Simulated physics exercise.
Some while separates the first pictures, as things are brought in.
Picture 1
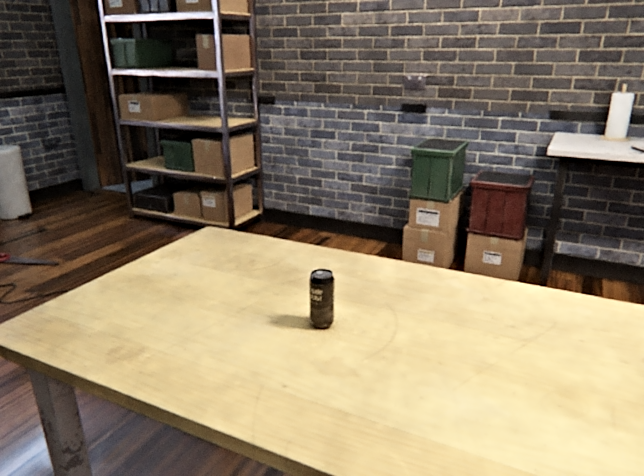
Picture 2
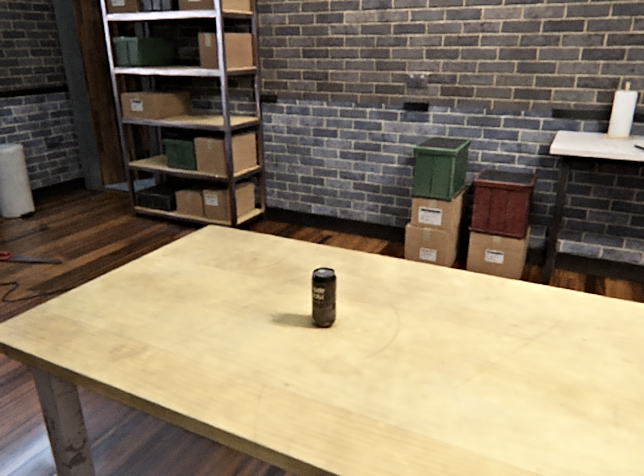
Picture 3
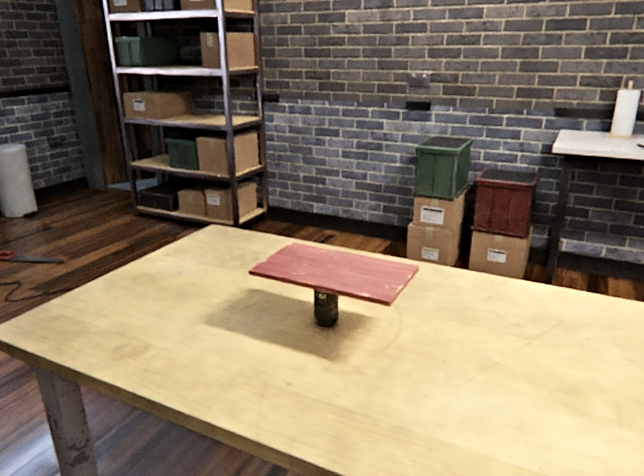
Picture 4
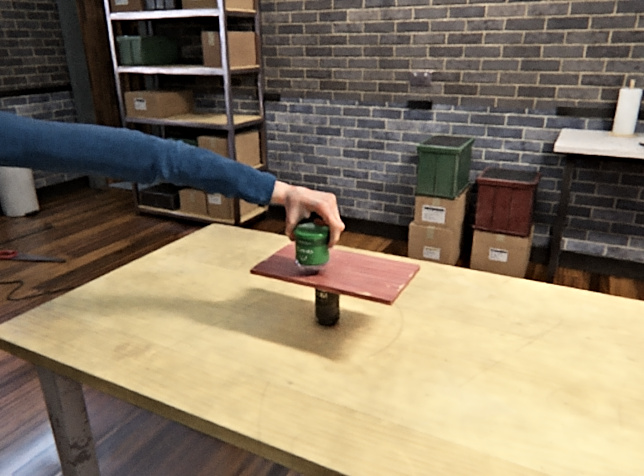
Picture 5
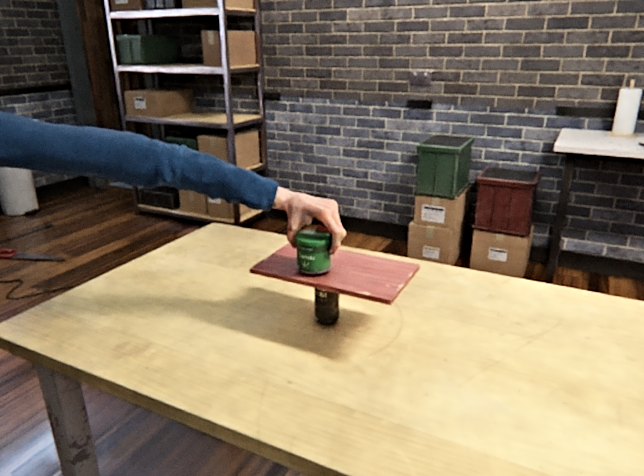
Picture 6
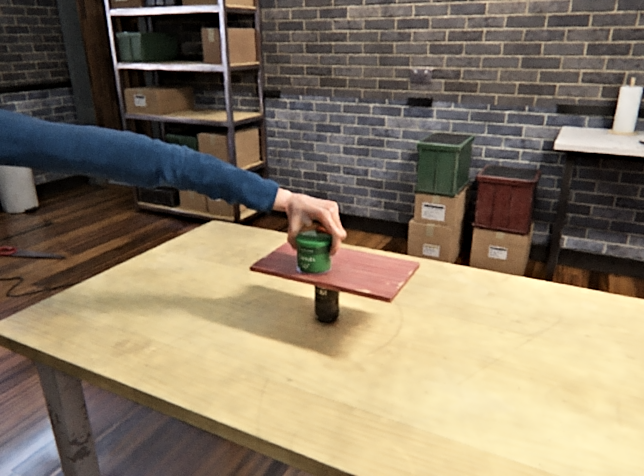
In a brick-walled storage room, a dark can stands alone on a pale wooden table, and then a flat red board rests across its top. An arm in a blue sleeve reaches in from the left, holding a green tin above the board, and lowers it slightly onto the surface, fingers still gripping it.
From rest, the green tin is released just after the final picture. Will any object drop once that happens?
No - basically, the build is sound there.
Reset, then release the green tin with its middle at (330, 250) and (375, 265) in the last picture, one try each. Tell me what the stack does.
The stack remains upright with the first try and topples over with the second.
Then, 0.30 s past the last view, nothing moves.
Then, 0.70 s past the last view, green tin resting near (314, 253).
Finally, all 3 still in place. Final places as the last picture's camera would see them, green tin near (314, 253). The stack stays up.
